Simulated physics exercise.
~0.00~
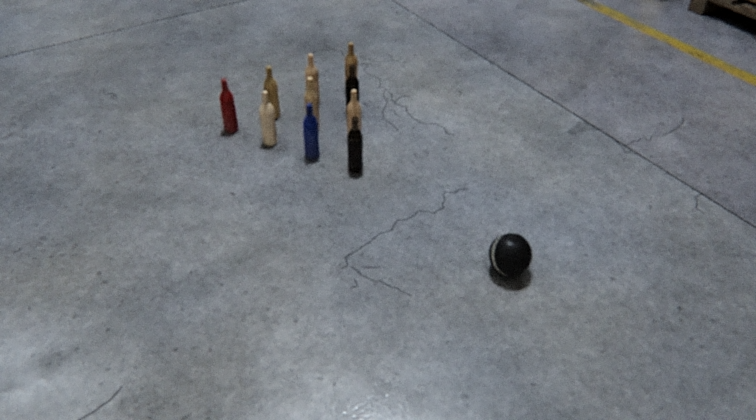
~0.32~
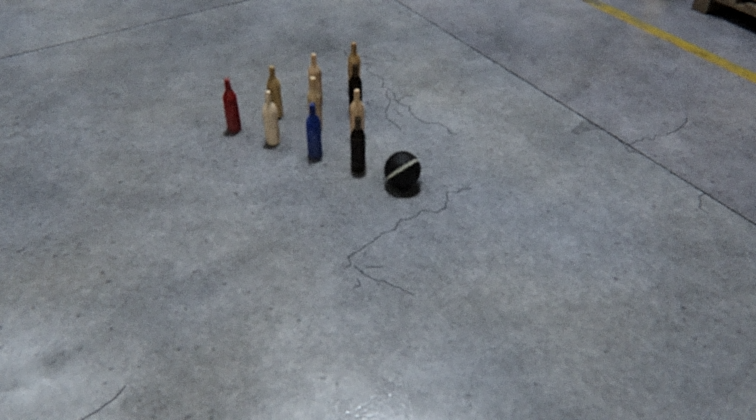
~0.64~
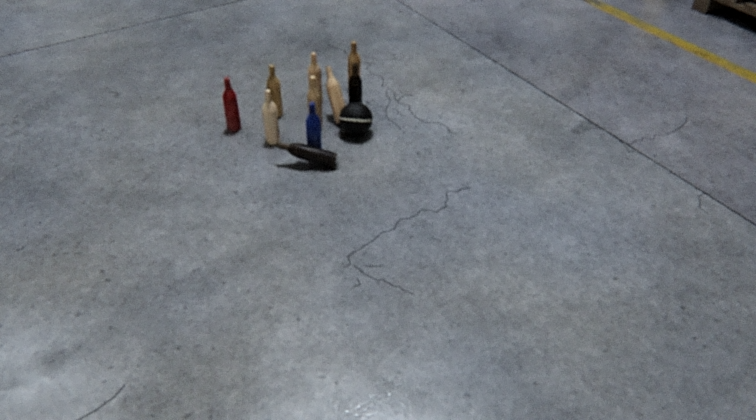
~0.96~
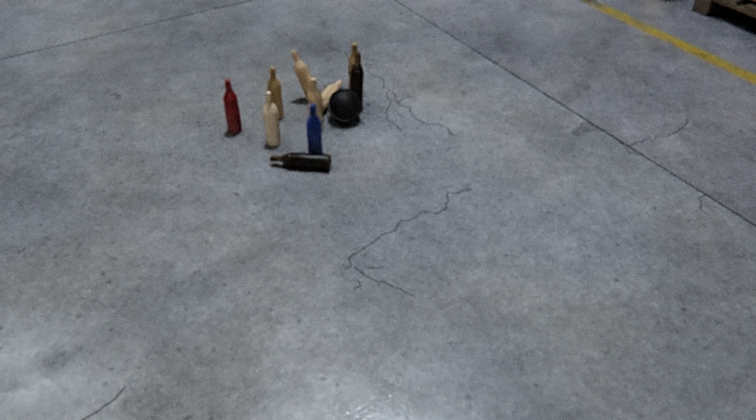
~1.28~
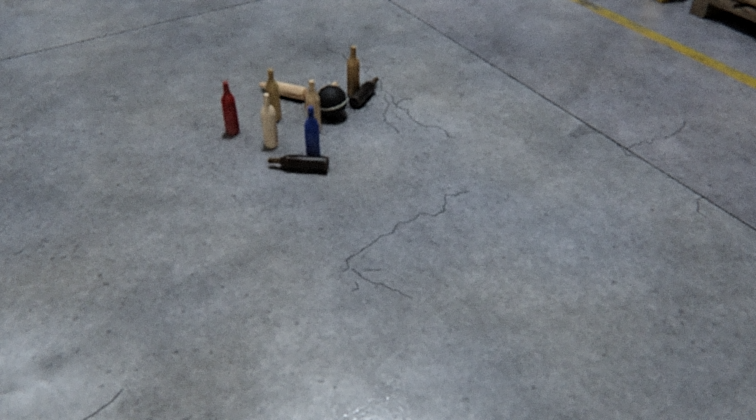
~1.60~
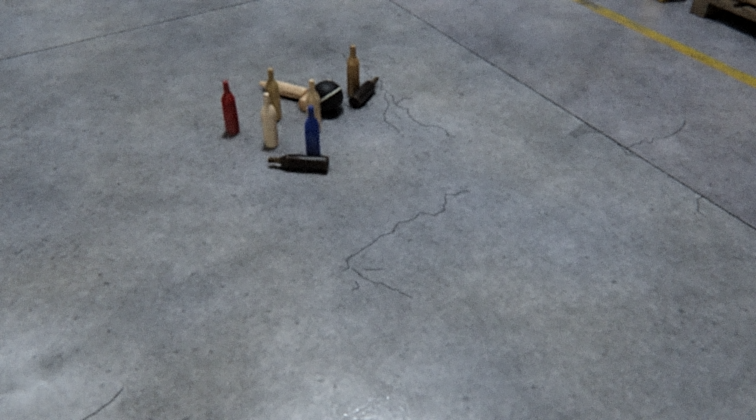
The video shows a dark ball rolling left and away across a concrete floor into a wedge of wooden skittles, toppling a black one at the near corner and then others behind it. Four skittles end up lying down, while the red and blue ones remain standing.
